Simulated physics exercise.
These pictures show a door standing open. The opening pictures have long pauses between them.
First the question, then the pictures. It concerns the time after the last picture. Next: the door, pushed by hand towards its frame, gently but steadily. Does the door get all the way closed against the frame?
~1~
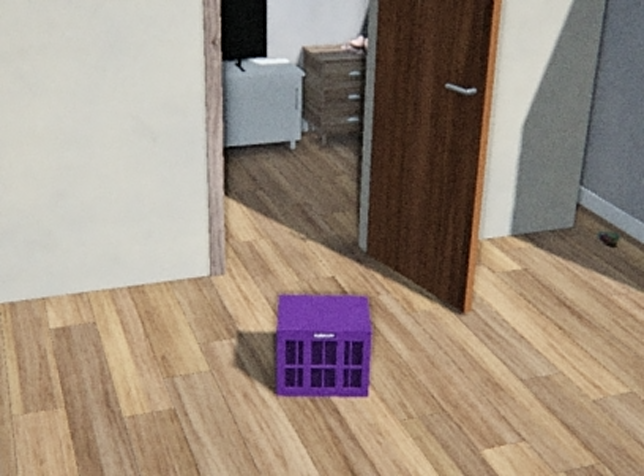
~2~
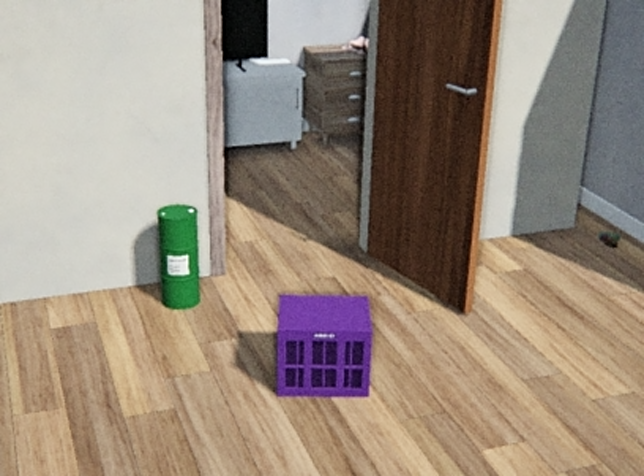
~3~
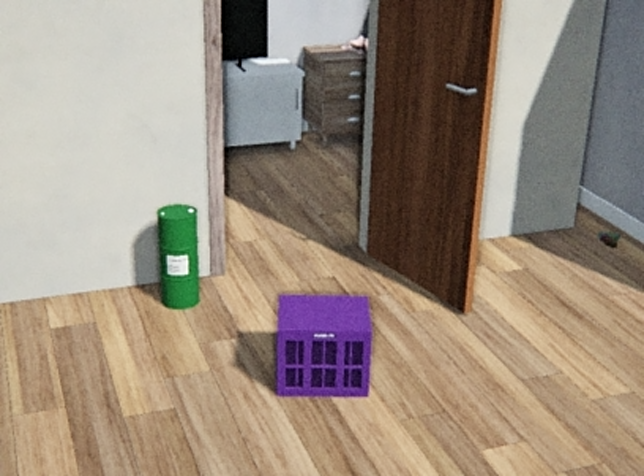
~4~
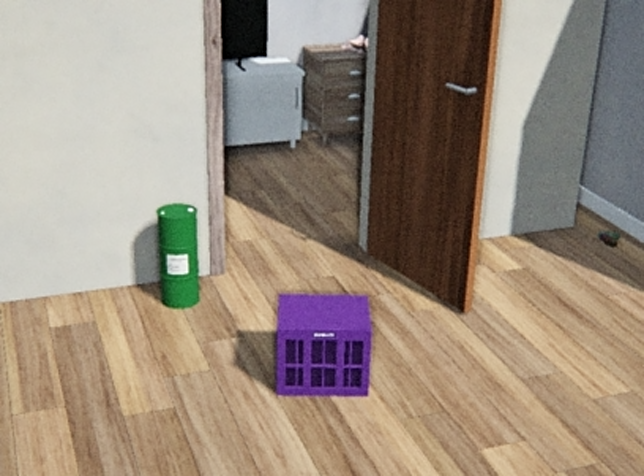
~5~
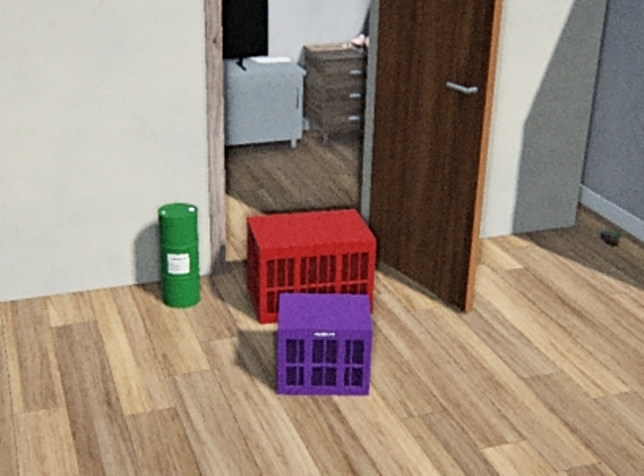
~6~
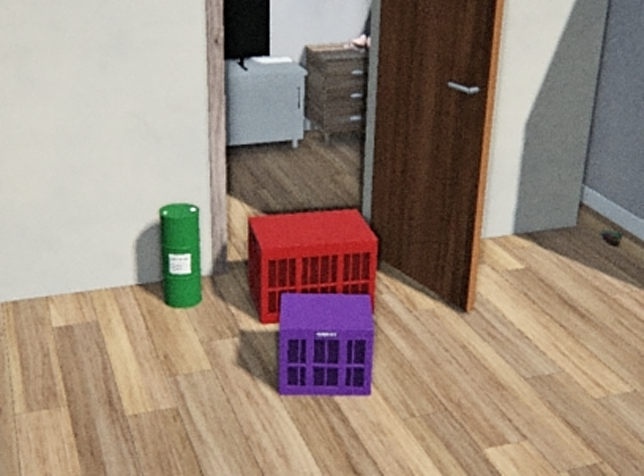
My guess is that the door will leave the doorway partly open.
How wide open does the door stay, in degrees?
Open angle: About 70°.
Then, 0.40 s past the last view, door at 94°.
Then, 0.60 s past the last view, door at 82°.
Then, 0.80 s past the last view, door at 70°.
Finally, door at 68°; all 3 still in place. Final places as the last picture's camera would see them, red chest near (305, 265).
